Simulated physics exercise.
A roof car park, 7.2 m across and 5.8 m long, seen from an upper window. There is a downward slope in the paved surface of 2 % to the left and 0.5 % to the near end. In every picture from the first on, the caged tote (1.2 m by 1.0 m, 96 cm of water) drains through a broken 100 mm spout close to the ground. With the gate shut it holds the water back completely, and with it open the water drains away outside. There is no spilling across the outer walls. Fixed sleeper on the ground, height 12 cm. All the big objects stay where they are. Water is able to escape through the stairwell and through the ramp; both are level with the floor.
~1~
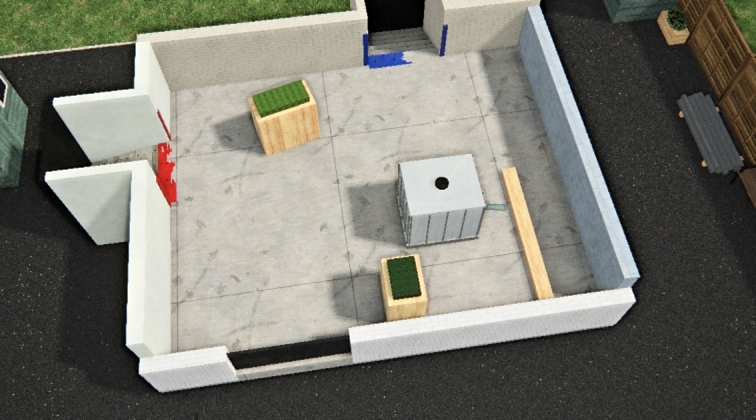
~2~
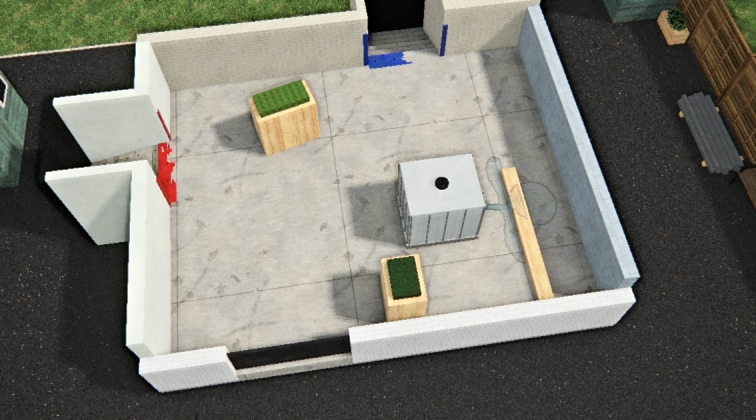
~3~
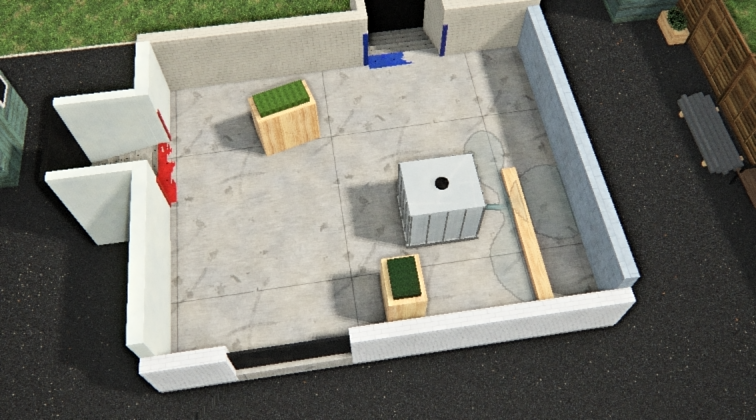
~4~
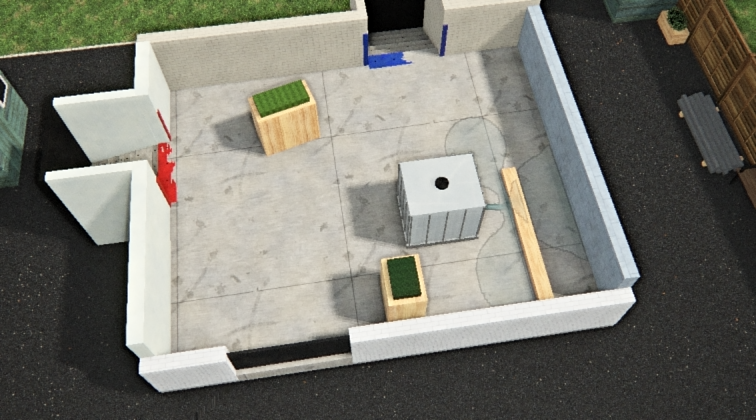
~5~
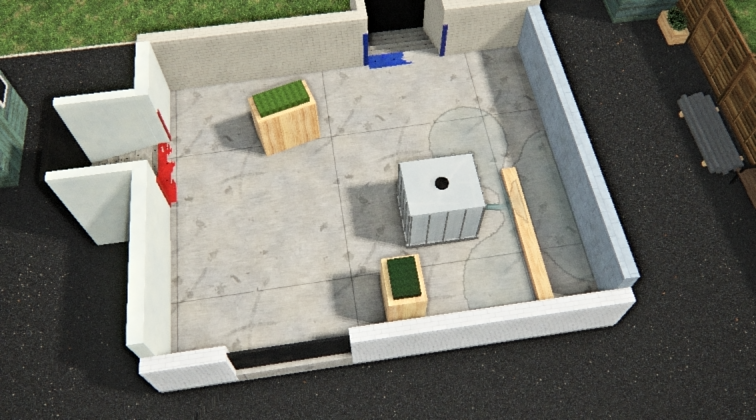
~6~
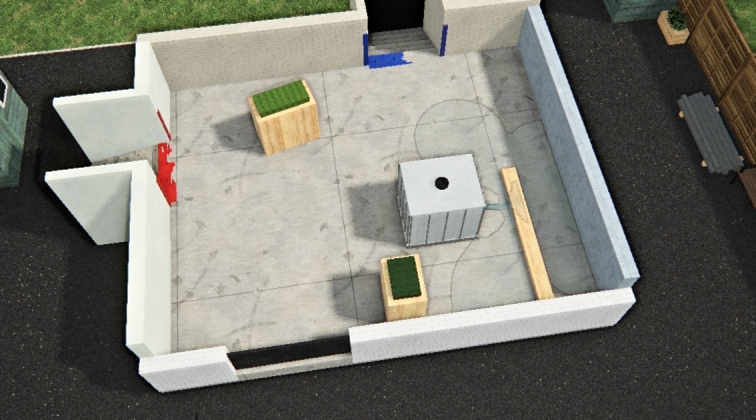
On a rooftop car park, a thin sheet of water spread from the side of a caged tote, slipping around the wooden beam and creeping outward across the paving behind and in front of the tote.
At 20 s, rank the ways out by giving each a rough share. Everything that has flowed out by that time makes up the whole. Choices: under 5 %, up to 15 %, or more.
Gateway - less than 5 %, stairwell (marked blue) - under 5 %, down ramp (marked red) - not even 5 %.
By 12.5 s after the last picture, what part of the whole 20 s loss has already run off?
Roughly 15 per cent.
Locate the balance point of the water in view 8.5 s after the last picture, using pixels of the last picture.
(445, 209).
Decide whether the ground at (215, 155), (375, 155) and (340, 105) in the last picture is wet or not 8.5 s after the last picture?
Respectively: Clear, covered and covered.
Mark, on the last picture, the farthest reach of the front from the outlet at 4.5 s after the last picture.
Front tip: Around pixel (293, 352).
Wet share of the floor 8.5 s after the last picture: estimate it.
Something near 55 per cent.
Then, 1.5 s after the last picture water covers 25 % of the floor and is deepest (17 cm) near (508, 203); gone so far, the gateway 0 %, the stairwell (marked blue) 0 %, the down ramp (marked red) 0 %.
Then, 4.5 s after the last picture water covers 35 % of the floor and is deepest (16 cm) near (508, 203); gone so far, the gateway 0 %, the stairwell (marked blue) 0 %, the down ramp (marked red) 0 %.
Then, 8.5 s after the last picture water covers 55 % of the floor and is deepest (16 cm) near (508, 203); gone so far, the gateway 0 %, the stairwell (marked blue) 0 %, the down ramp (marked red) 0 %.
Then, 12.5 s after the last picture water covers 75 % of the floor and is deepest (15 cm) near (508, 203); gone so far, the gateway 0 %, the stairwell (marked blue) 0 %, the down ramp (marked red) 0 %.
Then, 16.5 s after the last picture water covers 85 % of the floor and is deepest (14 cm) near (508, 203); gone so far, the gateway 0 %, the stairwell (marked blue) 0 %, the down ramp (marked red) 1 %.
